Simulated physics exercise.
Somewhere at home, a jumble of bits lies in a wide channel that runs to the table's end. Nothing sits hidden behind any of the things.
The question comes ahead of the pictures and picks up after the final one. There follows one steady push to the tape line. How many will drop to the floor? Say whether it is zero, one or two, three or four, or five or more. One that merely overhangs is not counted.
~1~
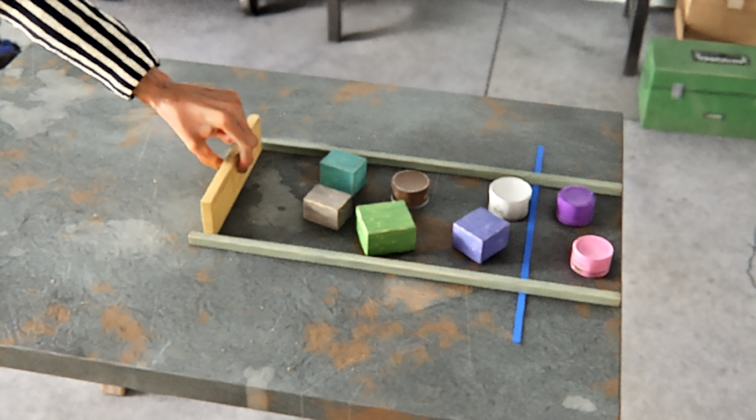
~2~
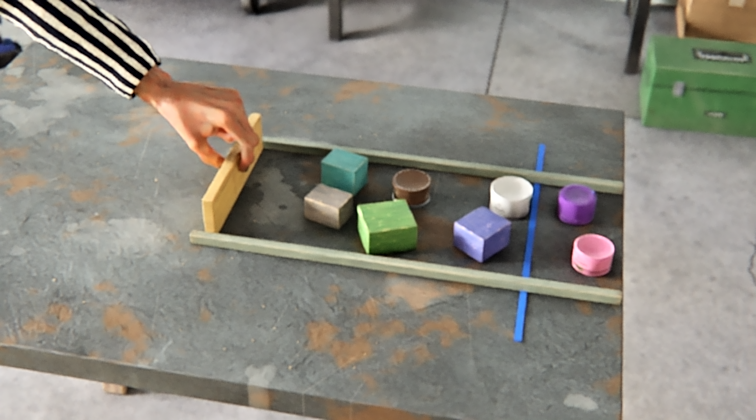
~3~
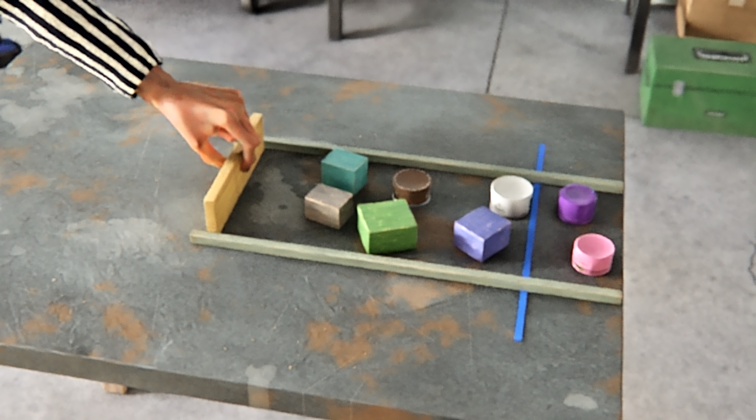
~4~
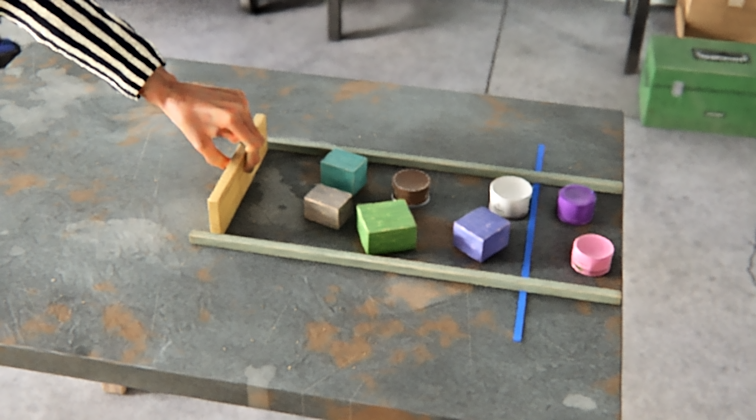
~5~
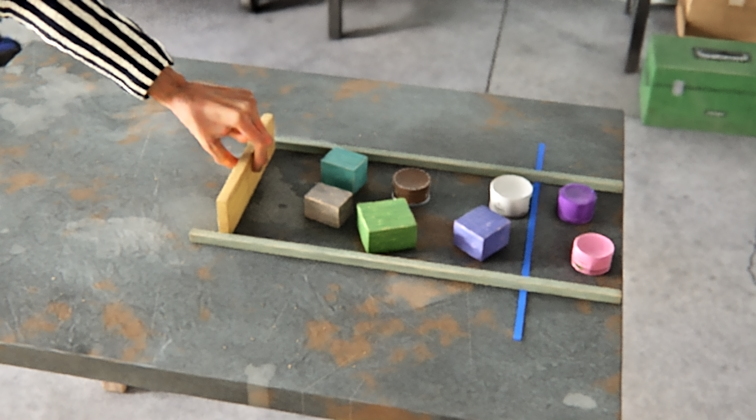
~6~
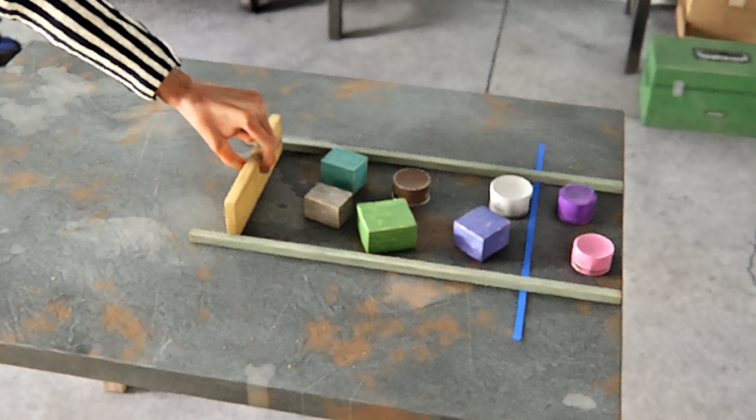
It is three or four.
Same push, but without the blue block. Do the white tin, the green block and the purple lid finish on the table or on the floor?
Outcome - white tin falling, green block staying, purple lid falling.
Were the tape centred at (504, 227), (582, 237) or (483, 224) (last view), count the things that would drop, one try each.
Tallies in the order given: 1, 5, 0.
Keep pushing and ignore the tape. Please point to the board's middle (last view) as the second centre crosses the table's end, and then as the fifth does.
At (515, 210) for the second, at (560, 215) for the fifth.
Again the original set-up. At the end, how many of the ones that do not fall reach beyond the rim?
The count would be 0.
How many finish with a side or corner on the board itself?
It adds up to 3.
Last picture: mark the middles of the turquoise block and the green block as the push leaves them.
Middles: Around (555, 196) and around (553, 255).
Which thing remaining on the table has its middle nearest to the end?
The one is the blue block.
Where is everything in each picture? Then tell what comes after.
Pink tub (592, 257); purple lid (575, 206); white tin (509, 199); board (234, 174); tape (530, 232), in the first frame.
Purple lid (577, 205); green block (387, 227), in the second frame.
White tin (511, 198); board (236, 172), in the third frame.
Pink tub (592, 255); turquoise block (344, 172), in the fourth frame.
Purple lid (576, 204); brown tin (411, 187), in the fifth frame.
Pink tub (593, 255); purple lid (576, 204); white tin (510, 198); board (256, 174); tape (531, 230), in the sixth frame.
Soon after, none off yet; pink tub at rest near (593, 255); purple lid at rest near (576, 204); white tin at rest near (510, 198).
After that, none off yet; pink tub at rest near (593, 255); purple lid at rest near (579, 205); white tin displaced about its own width near (541, 201).
In the end, the number that fall off is three or four; gone, white tin, purple lid and pink tub.
